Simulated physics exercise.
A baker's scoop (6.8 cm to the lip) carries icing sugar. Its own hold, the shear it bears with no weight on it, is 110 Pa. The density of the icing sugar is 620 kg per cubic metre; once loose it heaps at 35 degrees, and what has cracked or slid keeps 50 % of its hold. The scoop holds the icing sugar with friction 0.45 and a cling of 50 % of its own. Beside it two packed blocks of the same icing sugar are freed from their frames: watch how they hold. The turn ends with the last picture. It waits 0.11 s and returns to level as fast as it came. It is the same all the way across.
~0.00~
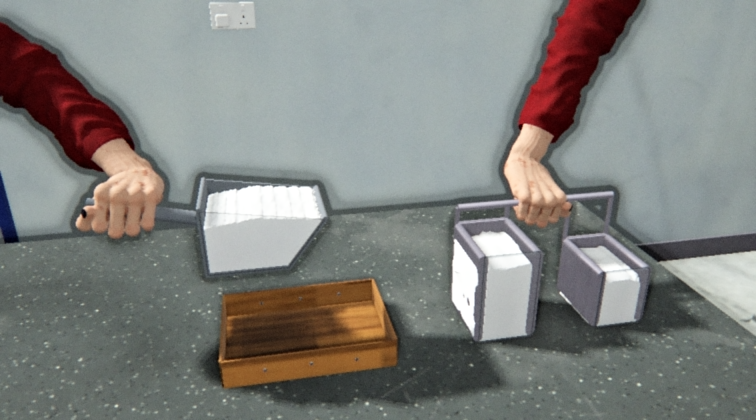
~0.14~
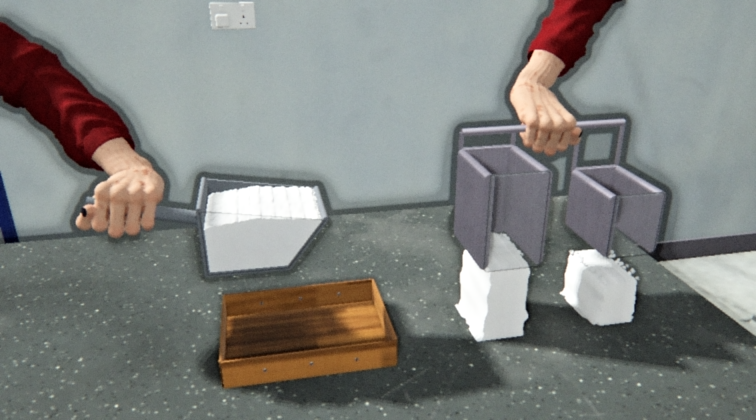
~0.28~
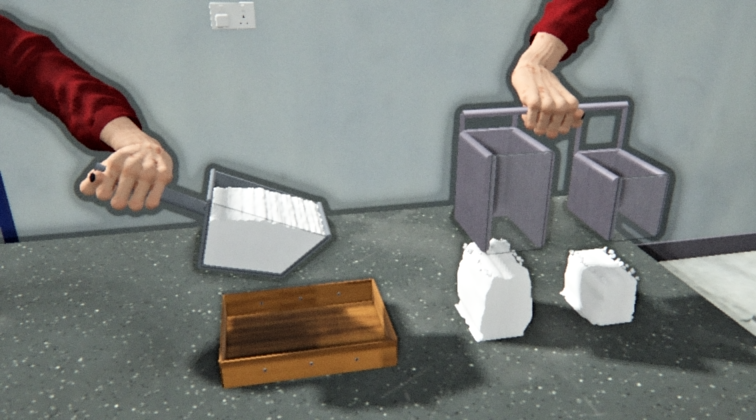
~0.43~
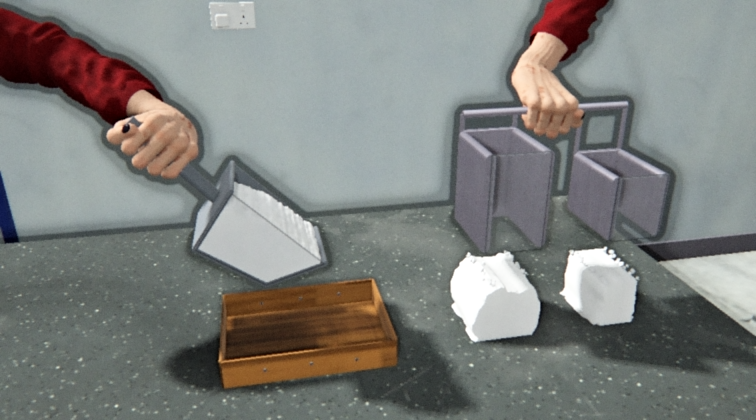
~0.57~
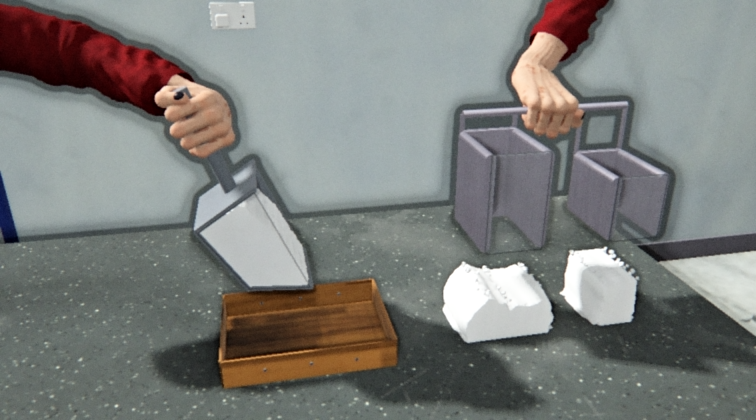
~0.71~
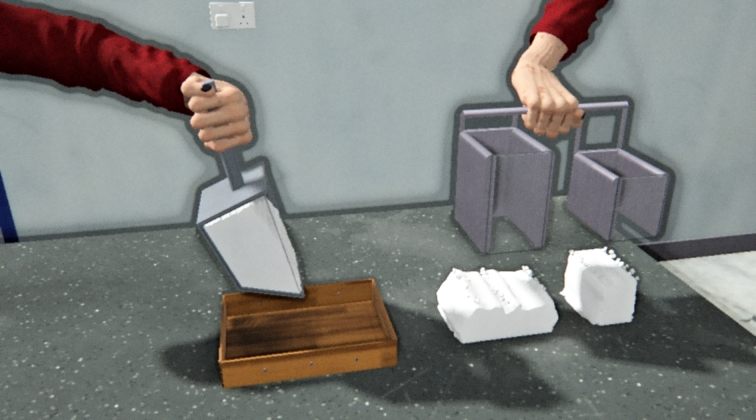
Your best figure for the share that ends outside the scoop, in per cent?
Expect roughly 0 %.
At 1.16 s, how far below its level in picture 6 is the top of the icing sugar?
Some 0.5 cm.
After 0.92 s, the scoop is at 62 degrees and 0 % has left it.
After 1.16 s, the scoop is at 28 degrees and 0 % has left it.
After 1.40 s, the scoop is at 0 degrees and 0 % has left it.
After 1.64 s, the scoop is at 0 degrees and 0 % has left it.
After 1.97 s, the scoop is at 0 degrees and 0 % has left it.
